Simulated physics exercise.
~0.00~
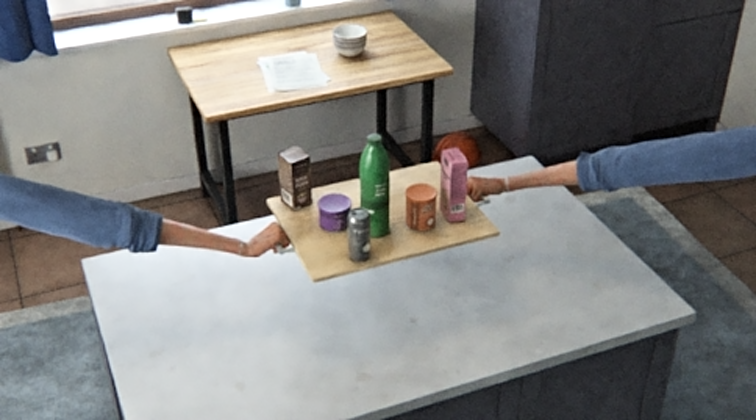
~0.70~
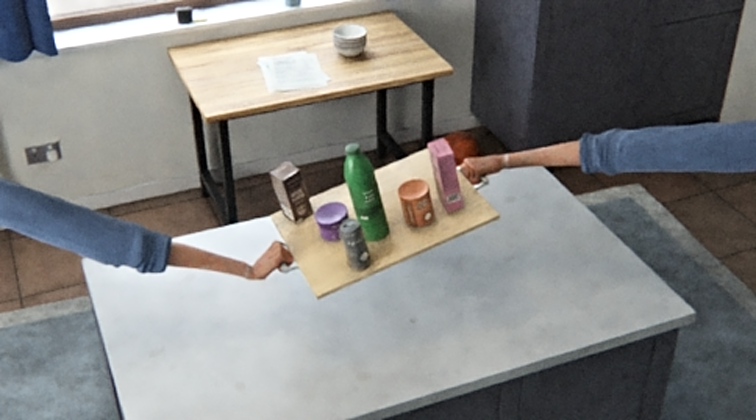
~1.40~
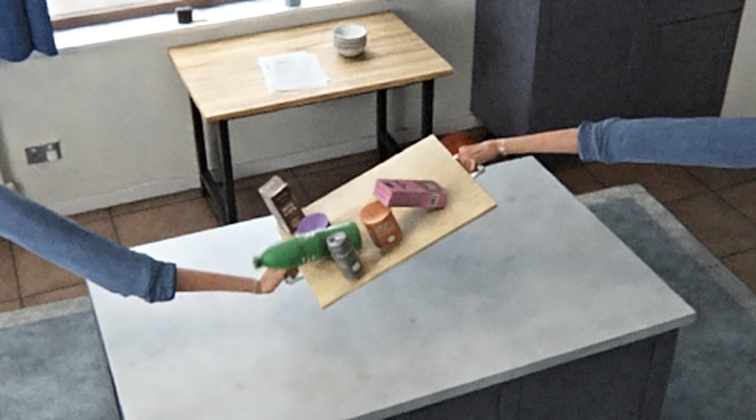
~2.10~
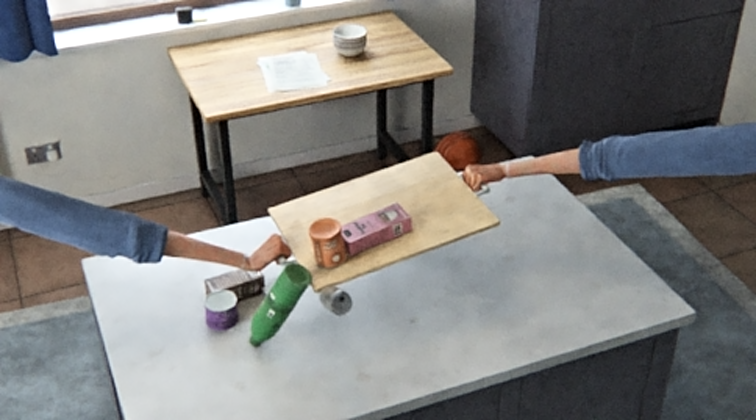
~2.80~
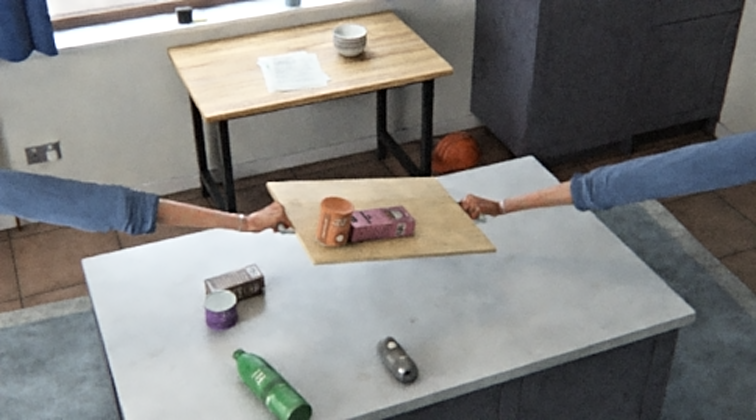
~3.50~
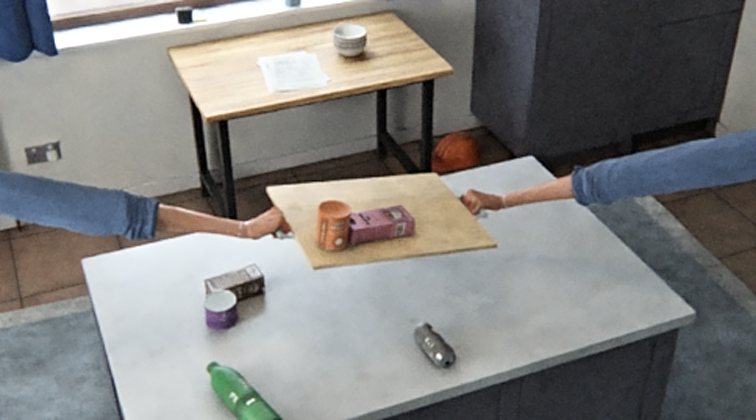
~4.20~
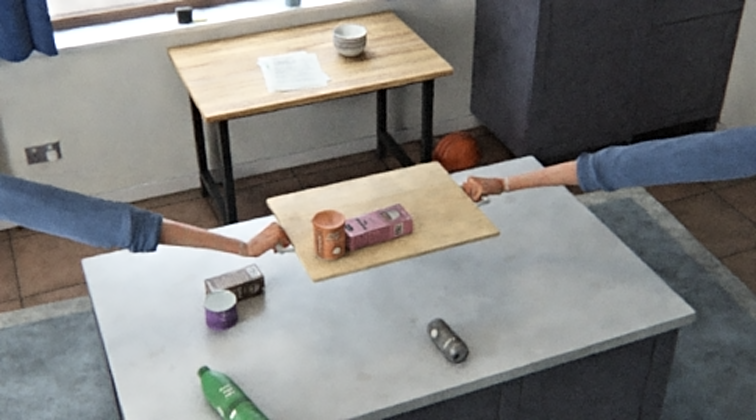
Two hands tilting a wooden tray left, spilling a bottle, can, tub and brown carton, then levelling it with two items left.
